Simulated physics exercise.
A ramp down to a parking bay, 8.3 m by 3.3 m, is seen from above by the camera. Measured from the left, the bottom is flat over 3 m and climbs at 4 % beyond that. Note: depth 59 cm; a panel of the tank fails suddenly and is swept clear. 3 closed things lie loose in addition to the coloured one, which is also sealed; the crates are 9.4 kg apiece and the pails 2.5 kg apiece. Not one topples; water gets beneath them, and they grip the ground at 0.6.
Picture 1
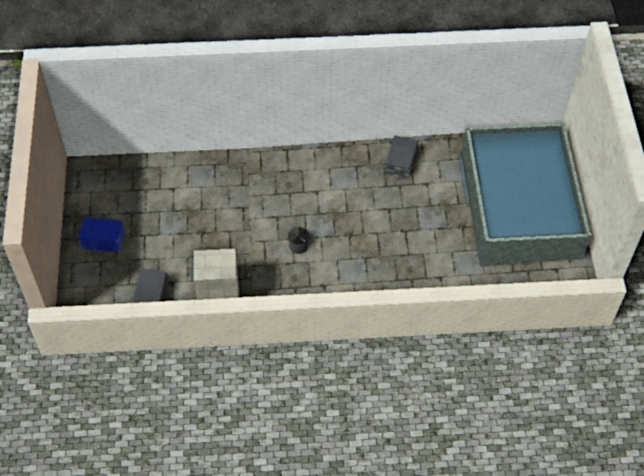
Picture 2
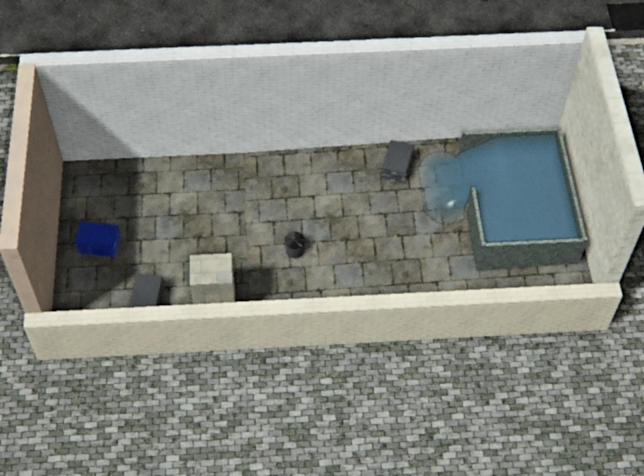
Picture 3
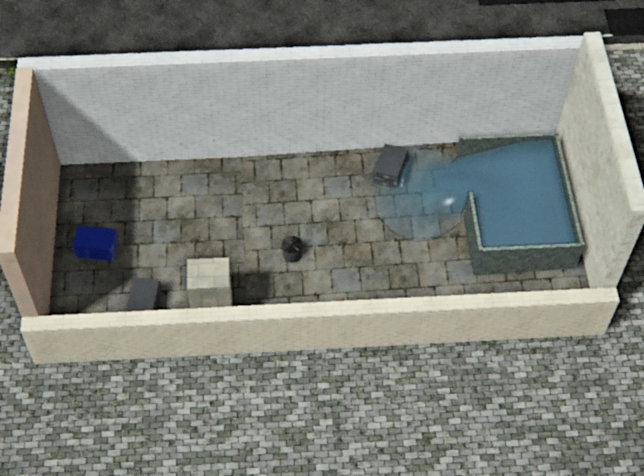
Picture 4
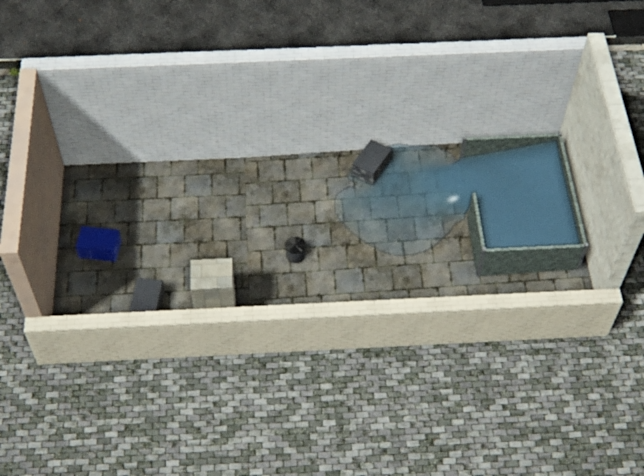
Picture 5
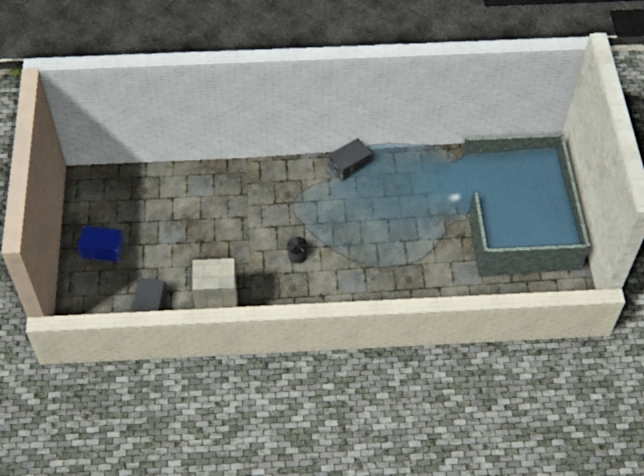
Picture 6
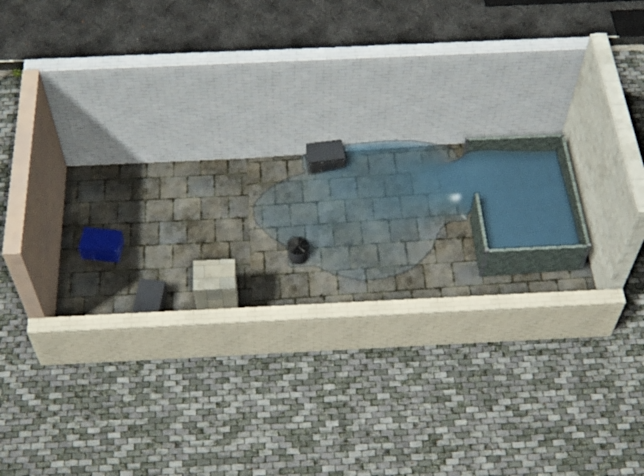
In a walled bay, water pours from a tank and pushes a grey box left.
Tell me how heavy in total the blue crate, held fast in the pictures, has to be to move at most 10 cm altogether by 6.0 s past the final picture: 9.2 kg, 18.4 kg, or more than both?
It has to be more than both.
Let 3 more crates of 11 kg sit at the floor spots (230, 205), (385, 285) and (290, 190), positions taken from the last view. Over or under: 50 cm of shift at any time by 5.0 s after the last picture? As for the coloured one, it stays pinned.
Respectively: A bigger shift, a smaller shift, a bigger shift.
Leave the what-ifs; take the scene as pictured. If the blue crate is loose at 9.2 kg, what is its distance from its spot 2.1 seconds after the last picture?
Around 50 centimetres out of place.
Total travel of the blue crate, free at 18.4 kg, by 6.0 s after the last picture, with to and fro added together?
Roughly 250 centimetres altogether.
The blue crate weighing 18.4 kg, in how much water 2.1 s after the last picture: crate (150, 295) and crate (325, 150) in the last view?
Depths: Near 3 cm, then near 23 cm.
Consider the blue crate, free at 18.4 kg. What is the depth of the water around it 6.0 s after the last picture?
Close to 14 cm deep.
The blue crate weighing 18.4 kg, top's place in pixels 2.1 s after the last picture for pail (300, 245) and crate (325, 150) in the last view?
Around (131, 283) and (80, 170).
Then, 0.4 s after the last picture the blue crate would be 0 cm from its start with 9.2 kg and 0 cm from its start with 18.4 kg; 0 cm of water round it then.
Then, 2.1 s after the last picture the blue crate would be 49 cm from its start with 9.2 kg and 47 cm from its start with 18.4 kg; 13 cm of water round it then.
Then, 3.9 s after the last picture the blue crate would be 89 cm from its start with 9.2 kg and 105 cm from its start with 18.4 kg; 18 cm of water round it then.
Then, 6.0 s after the last picture the blue crate would be 147 cm from its start with 9.2 kg and 120 cm from its start with 18.4 kg; 14 cm of water round it then.
